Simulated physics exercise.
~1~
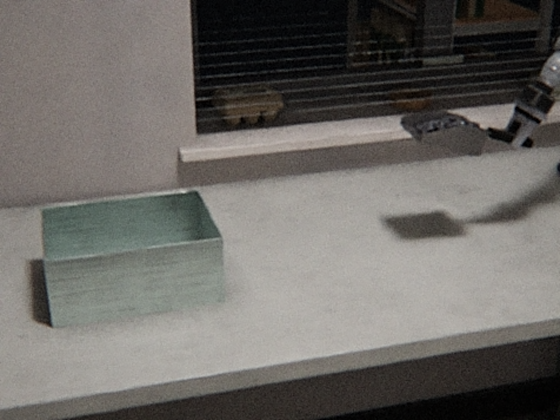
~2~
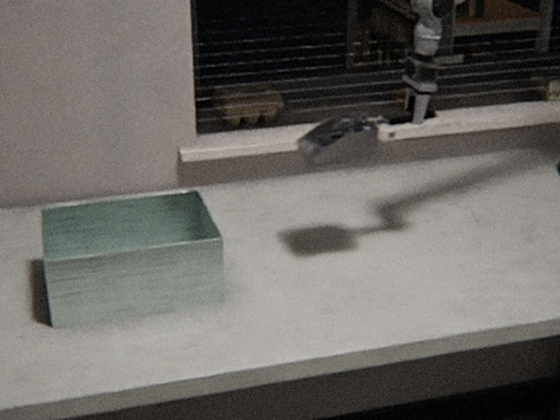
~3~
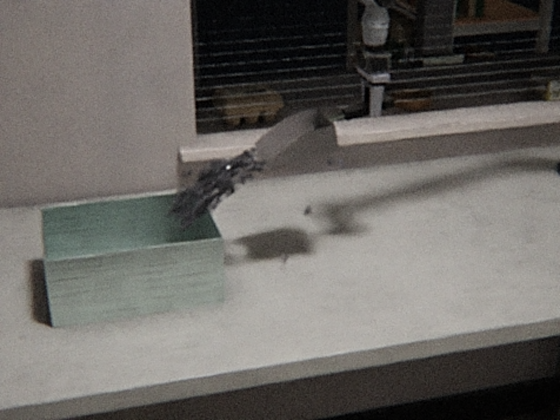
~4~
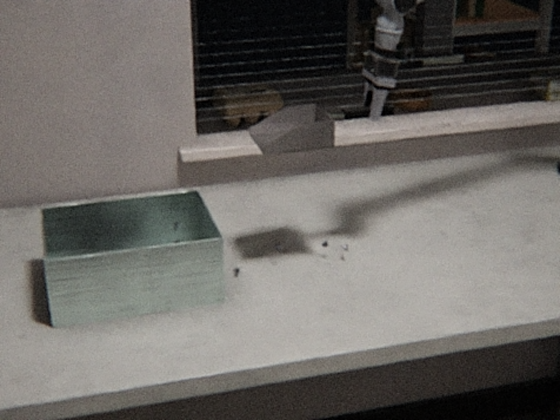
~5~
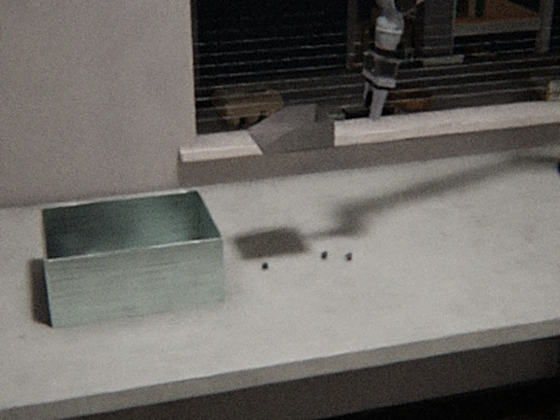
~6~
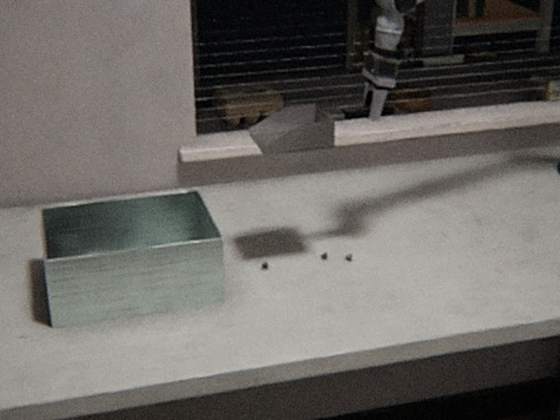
Scoop on a robotic arm swinging left and tipping dark pebbles into a green box, leaving three on the table.
